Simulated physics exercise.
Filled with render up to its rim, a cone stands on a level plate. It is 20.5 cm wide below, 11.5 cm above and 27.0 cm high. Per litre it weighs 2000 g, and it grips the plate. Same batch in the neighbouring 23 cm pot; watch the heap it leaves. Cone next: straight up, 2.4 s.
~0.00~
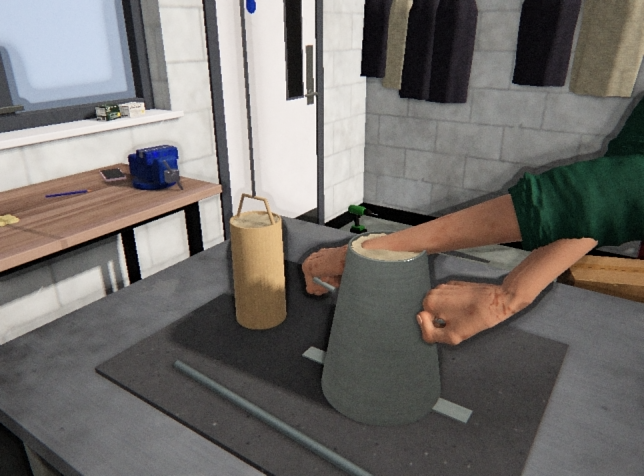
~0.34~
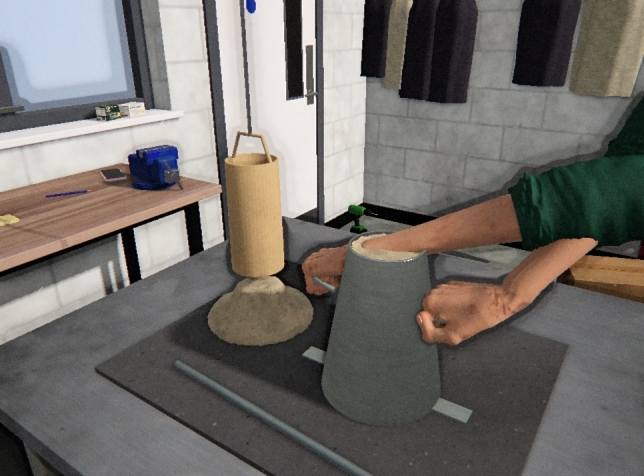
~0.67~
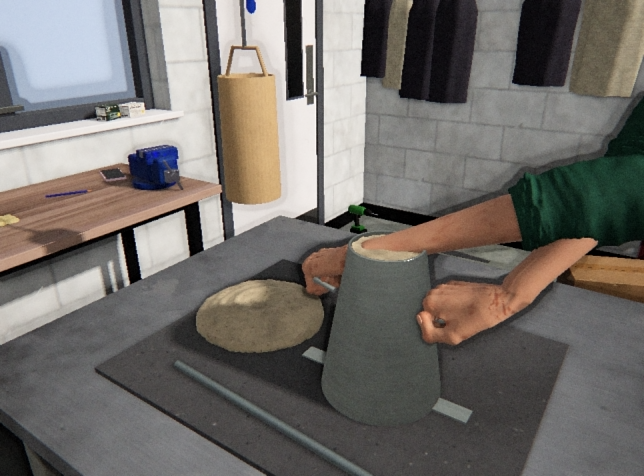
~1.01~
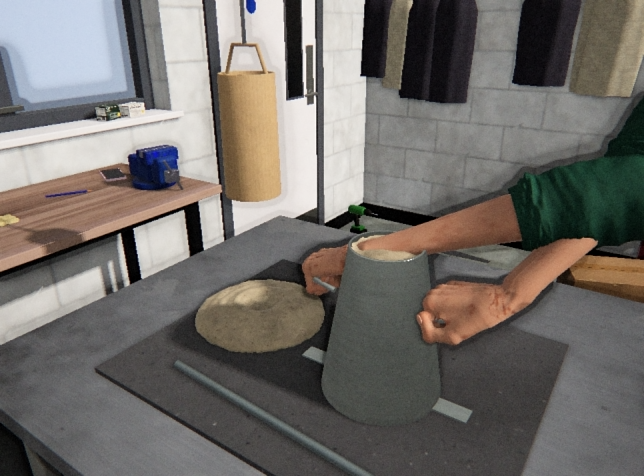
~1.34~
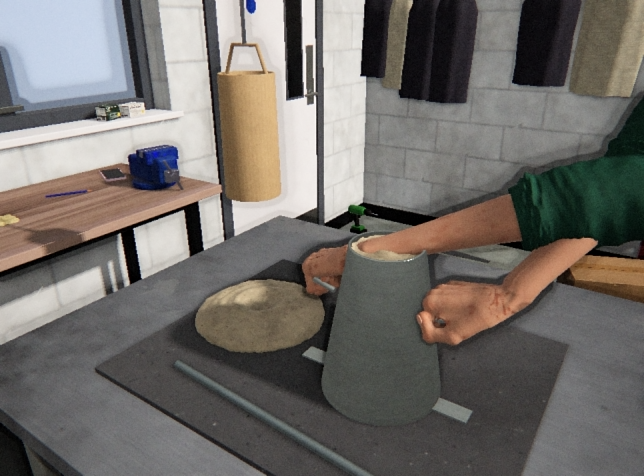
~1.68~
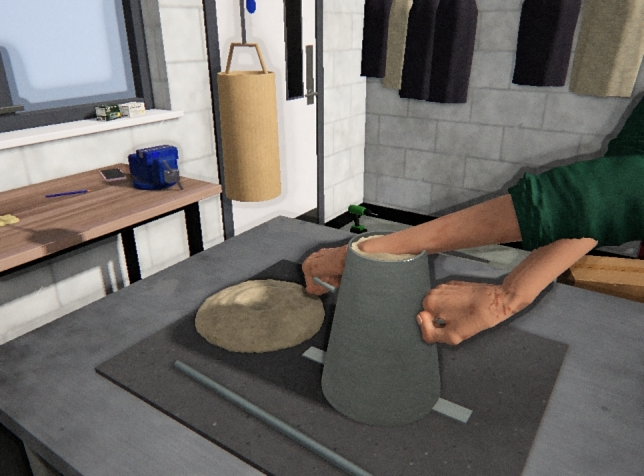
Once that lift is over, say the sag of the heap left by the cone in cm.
About 21 centimetres.
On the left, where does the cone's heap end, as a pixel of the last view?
The pixel is about (256, 395).
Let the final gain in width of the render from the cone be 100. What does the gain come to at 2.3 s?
Roughly 70 percent of the full gain.
After 2.3 s, the cone is up 6.7 cm; the render has come down 16 cm to 11 cm and is 37 cm wide.
After 2.9 s, the cone is up 17 cm; the render has come down 21 cm to 5.6 cm and is 45 cm wide.
After 3.5 s, the cone is up 28 cm; the render has come down 21 cm to 5.6 cm and is 45 cm wide.
After 4.2 s, the cone is clear; the render has come down 21 cm to 5.6 cm and is 45 cm wide.
After 4.7 s, at rest, the cone is clear; the render has come down 21 cm to 5.6 cm and is 45 cm wide.
